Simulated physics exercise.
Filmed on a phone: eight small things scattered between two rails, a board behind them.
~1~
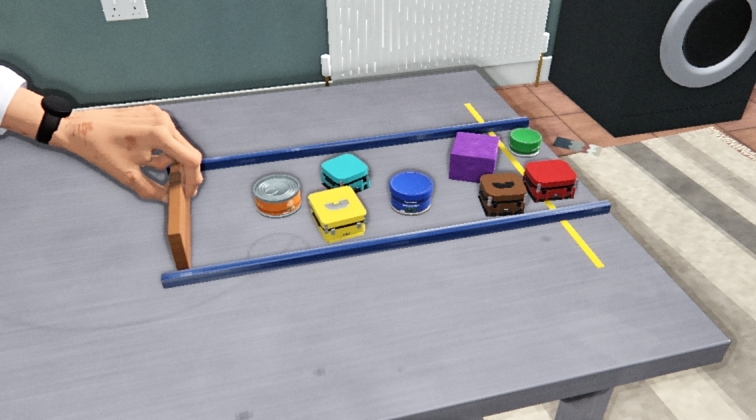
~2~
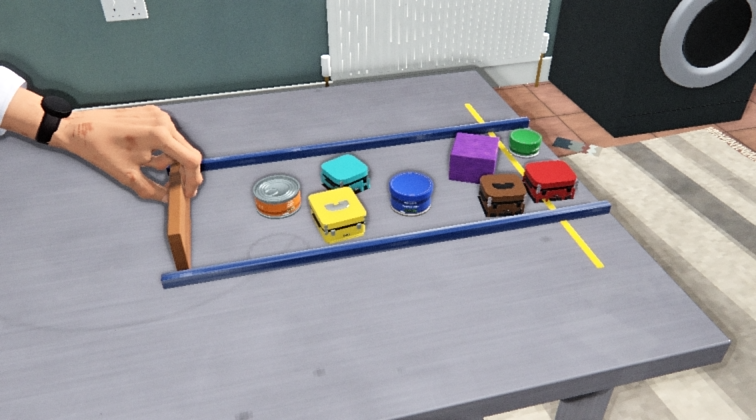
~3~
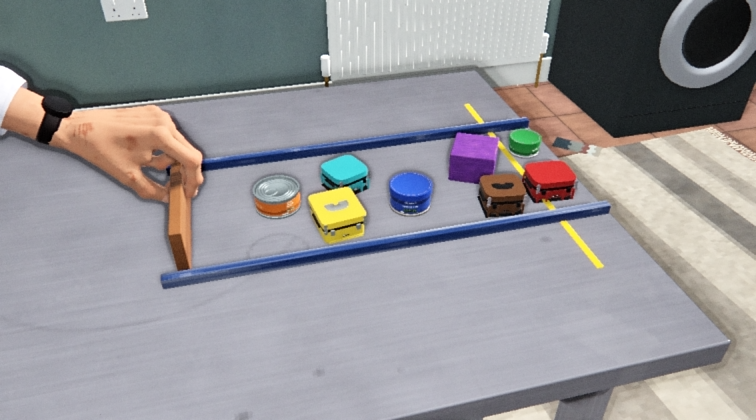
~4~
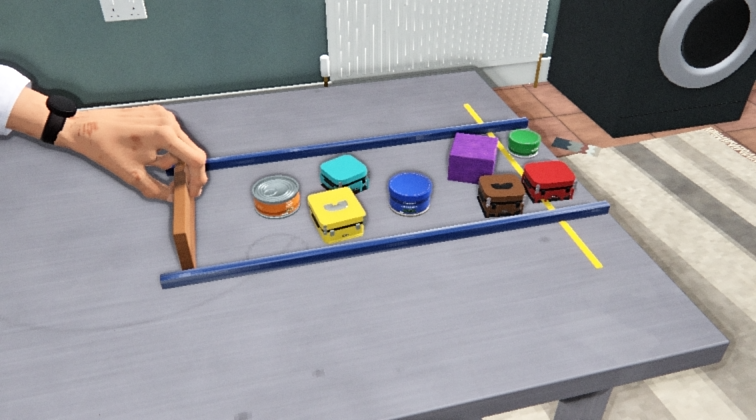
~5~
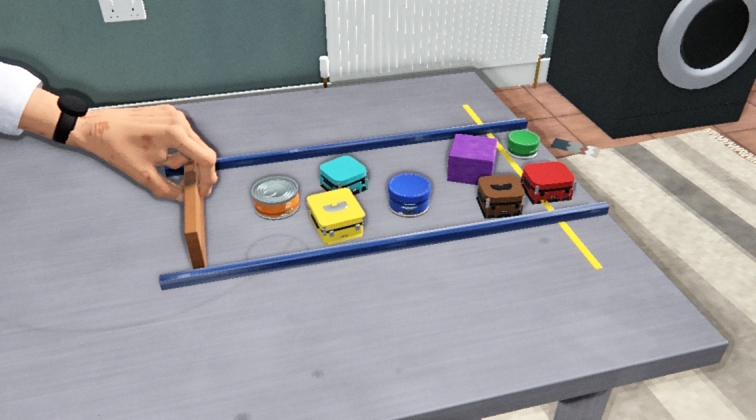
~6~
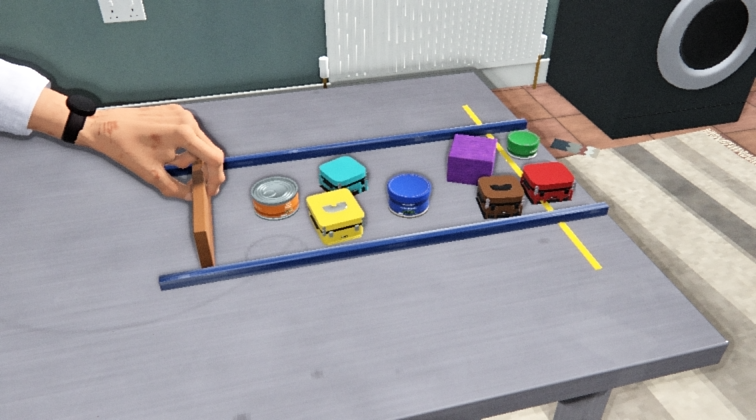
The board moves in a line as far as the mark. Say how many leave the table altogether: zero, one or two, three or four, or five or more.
As it turns out, the number that fall off is five or more.
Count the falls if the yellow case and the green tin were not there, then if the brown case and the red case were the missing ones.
3 in the first case, 3 in the second.
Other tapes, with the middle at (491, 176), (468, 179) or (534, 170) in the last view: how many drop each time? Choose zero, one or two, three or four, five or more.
The falls would be just one or two; none at all; at least five.
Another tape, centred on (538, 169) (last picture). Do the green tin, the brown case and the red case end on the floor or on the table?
The green tin tumbles off; the brown case comes down; the red case falls.
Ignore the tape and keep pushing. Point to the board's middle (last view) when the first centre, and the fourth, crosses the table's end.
Its middle is around (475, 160) and later (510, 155).
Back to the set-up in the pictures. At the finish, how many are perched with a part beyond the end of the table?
The number is 0.
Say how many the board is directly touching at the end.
3 of them.
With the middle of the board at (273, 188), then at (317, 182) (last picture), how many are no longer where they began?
At the one place 1, at the other 3.
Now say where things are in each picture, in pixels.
Green tin (525, 143); red case (549, 181); brown case (502, 195); board (180, 200); tape (521, 170), in the first picture.
Red case (549, 182); purple block (474, 158), in the second picture.
Brown case (501, 196); board (181, 200), in the third picture.
Green tin (524, 144); blue pot (410, 195), in the fourth picture.
Red case (547, 183); yellow case (336, 217), in the fifth picture.
Green tin (522, 145); red case (547, 183); brown case (500, 197); board (202, 198); tape (519, 172), in the sixth picture.
A little later, none off yet; green tin at rest near (522, 145); red case at rest near (547, 183); brown case at rest near (500, 197).
Next, none off yet; green tin at rest near (522, 145); red case at rest near (547, 183); brown case at rest near (503, 197).
Later still, none off yet; green tin shifted about its own width near (539, 141); red case shifted about its own width near (578, 183); brown case shifted about its own width near (548, 196).
When it is over, the number that fall off is five or more; down, blue pot, purple block, brown case, red case and green tin.
